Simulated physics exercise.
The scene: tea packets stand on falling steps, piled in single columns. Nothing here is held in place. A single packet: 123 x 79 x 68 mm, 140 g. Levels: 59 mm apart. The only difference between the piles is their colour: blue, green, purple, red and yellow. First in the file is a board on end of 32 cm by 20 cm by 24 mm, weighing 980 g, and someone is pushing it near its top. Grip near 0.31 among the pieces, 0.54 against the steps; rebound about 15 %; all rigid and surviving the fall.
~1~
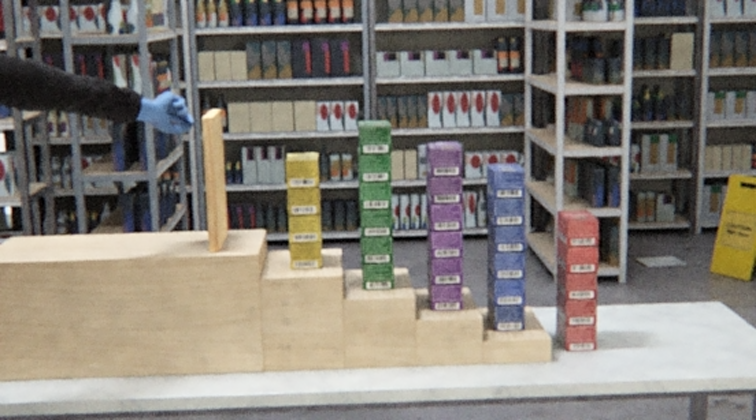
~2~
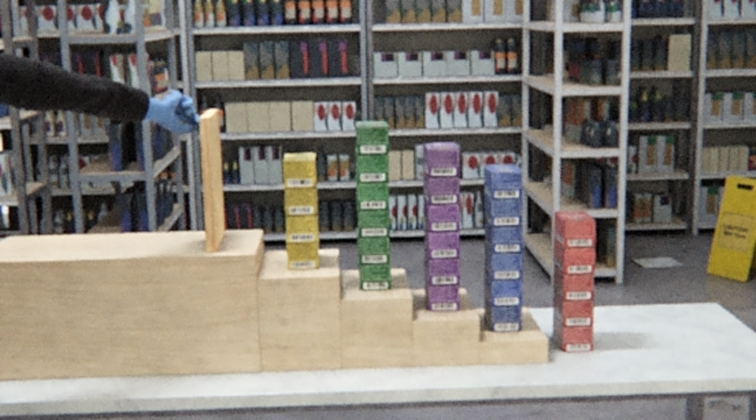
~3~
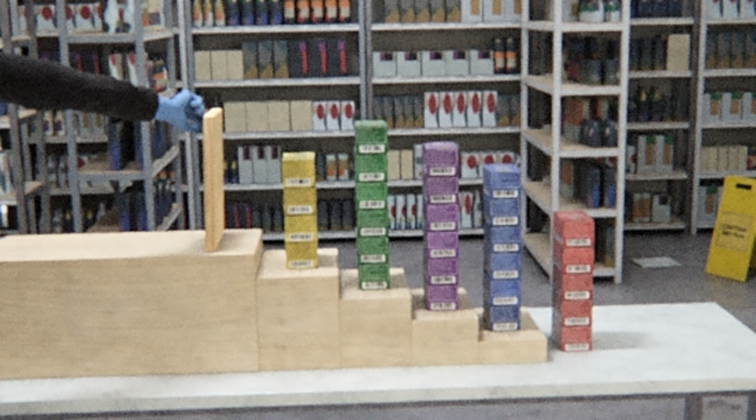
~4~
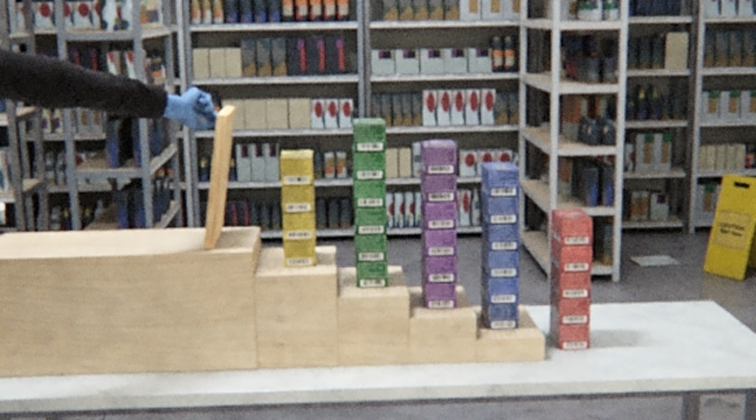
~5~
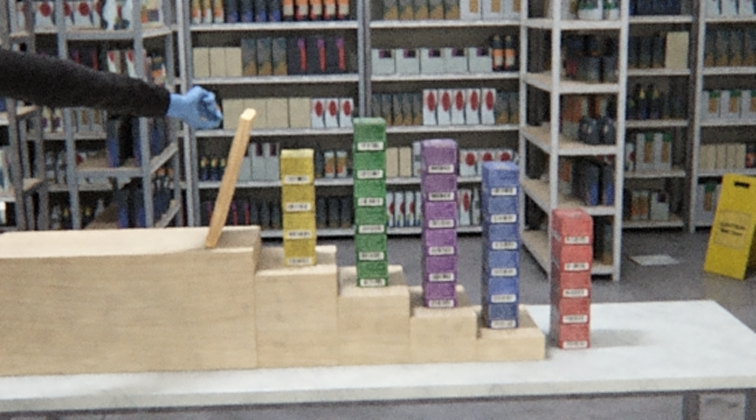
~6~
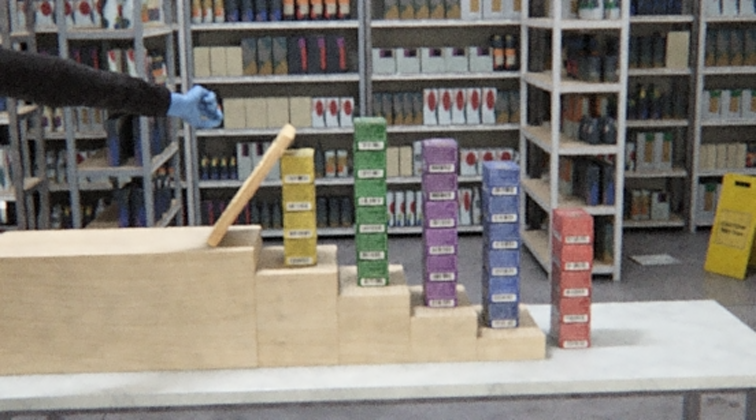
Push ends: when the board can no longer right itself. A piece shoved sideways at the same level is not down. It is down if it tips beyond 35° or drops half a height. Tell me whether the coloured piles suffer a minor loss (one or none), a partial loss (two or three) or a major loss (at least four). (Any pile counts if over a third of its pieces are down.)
A major loss.
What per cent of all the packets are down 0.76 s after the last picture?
By then 15 %.
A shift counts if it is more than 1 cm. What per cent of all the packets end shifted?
I count 90 % as shifted.
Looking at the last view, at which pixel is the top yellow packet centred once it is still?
Roughly at (462, 226).
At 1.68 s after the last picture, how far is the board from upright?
Angle from upright: Approx. 80°.
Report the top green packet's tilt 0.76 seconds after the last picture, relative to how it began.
20°.
Then, 0.76 s later than the last frame, board 79° from upright; 4 of the 27 packets down; top green packet tilted 20°, 27 mm lower; top yellow packet tilted 13°, 49 mm lower.
Then, 1.20 s later than the last frame, board 79° from upright; 19 of the 27 packets down; top green packet tilted 47°, 18 cm lower; top yellow packet tilted 37°, 12 cm lower.
Then, 1.68 s later than the last frame, board 79° from upright; 23 of the 27 packets down; top red packet upside down; top purple packet tilted 68°, 42 cm lower.
When it is over, board 79° from upright; 23 of the 27 packets down; top red packet upside down; top blue packet upside down. Wrecked, blue, green, purple, red and yellow. In pixels of the last frame, middles, top red packet near (734, 319).
